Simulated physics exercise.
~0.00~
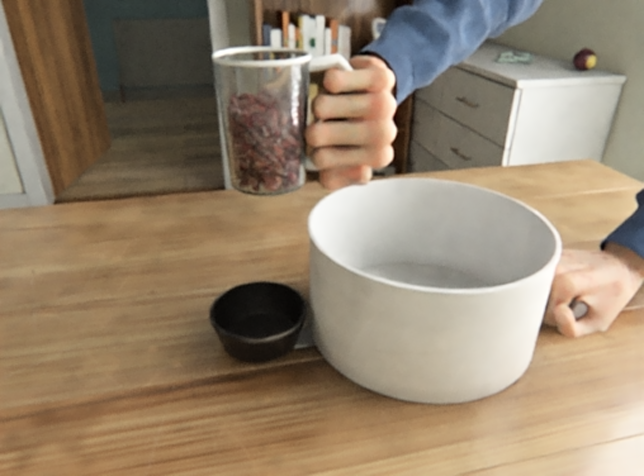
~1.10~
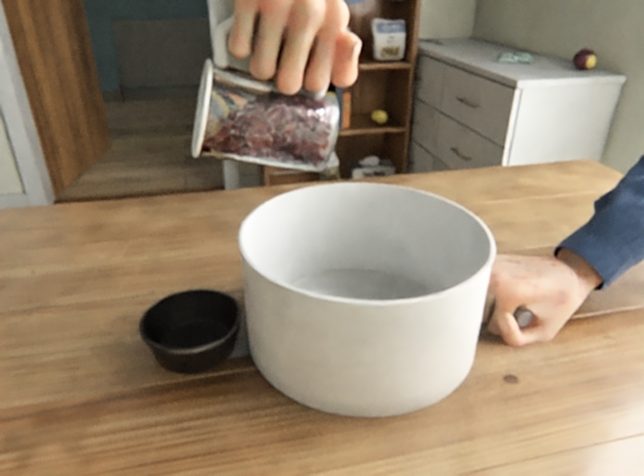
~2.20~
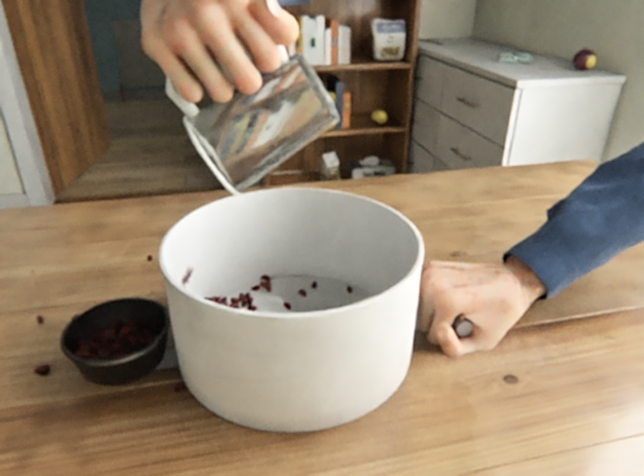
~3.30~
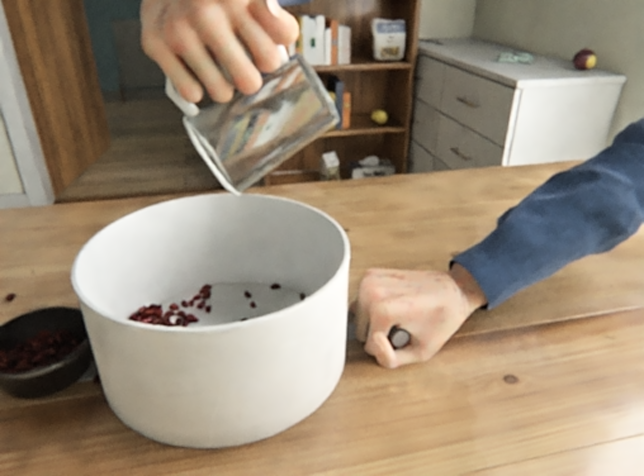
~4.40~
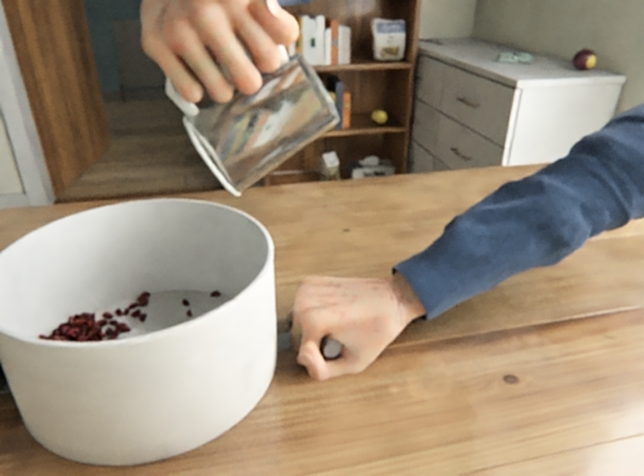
On a wooden table, a hand tips beans from a cup as joined dishes slide left.
